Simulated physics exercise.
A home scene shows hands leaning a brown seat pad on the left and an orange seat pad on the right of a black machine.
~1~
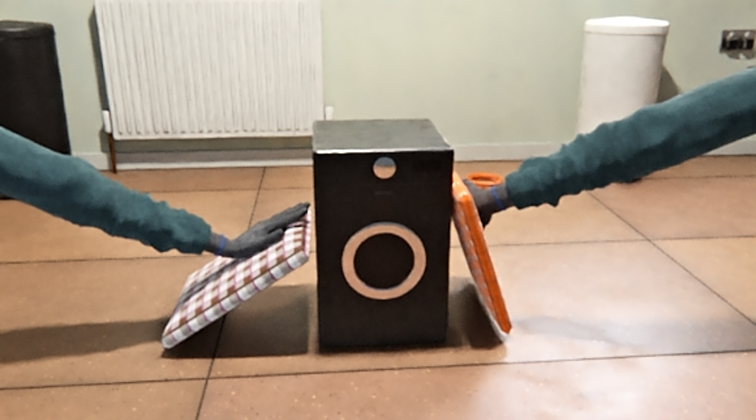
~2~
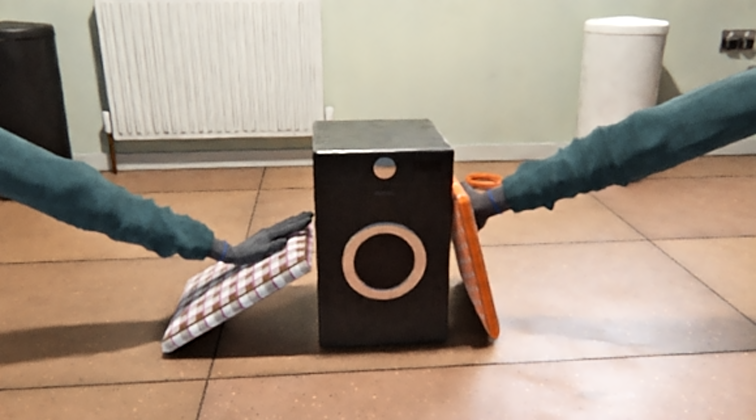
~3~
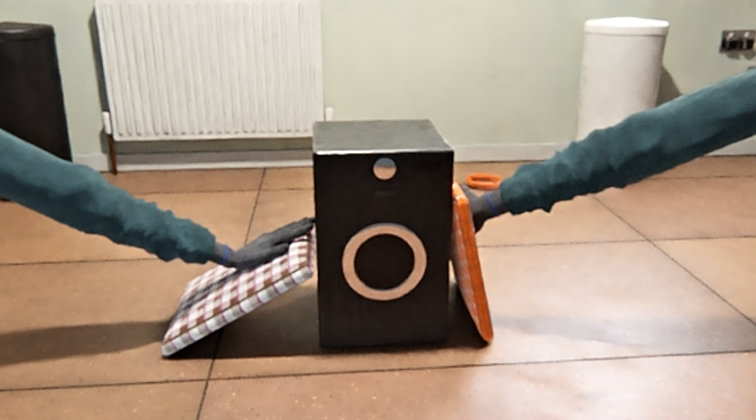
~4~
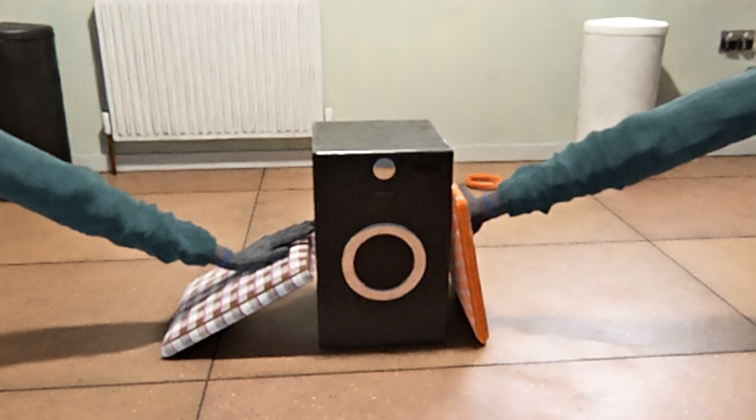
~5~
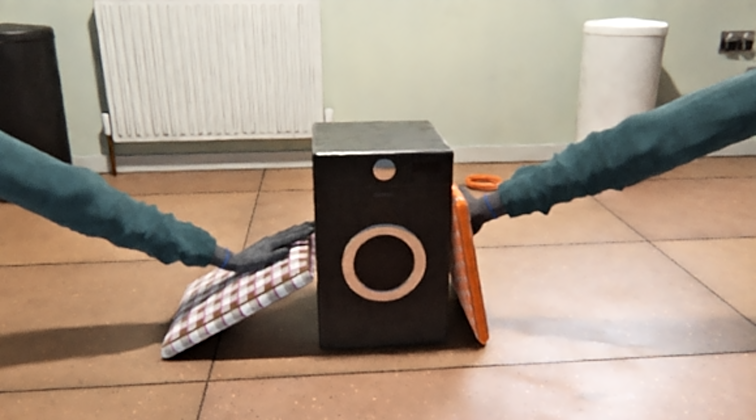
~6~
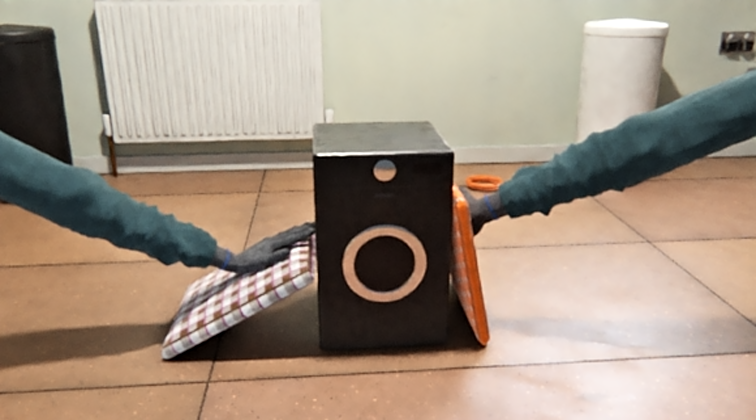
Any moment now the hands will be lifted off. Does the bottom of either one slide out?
Brown seat pad: Bottom slides out; orange seat pad: Bottom holds.
Then, 0.32 s on from there, brown seat pad flat on the floor near (235, 311); orange seat pad propped as before near (458, 248).
Then, 0.64 s on from there, brown seat pad flat on the floor near (236, 313); orange seat pad propped as before near (458, 248).
In the end, brown seat pad flat on the floor near (236, 313); orange seat pad propped as before near (458, 248). The brown seat pad slumps to the floor and the orange seat pad remains propped up.
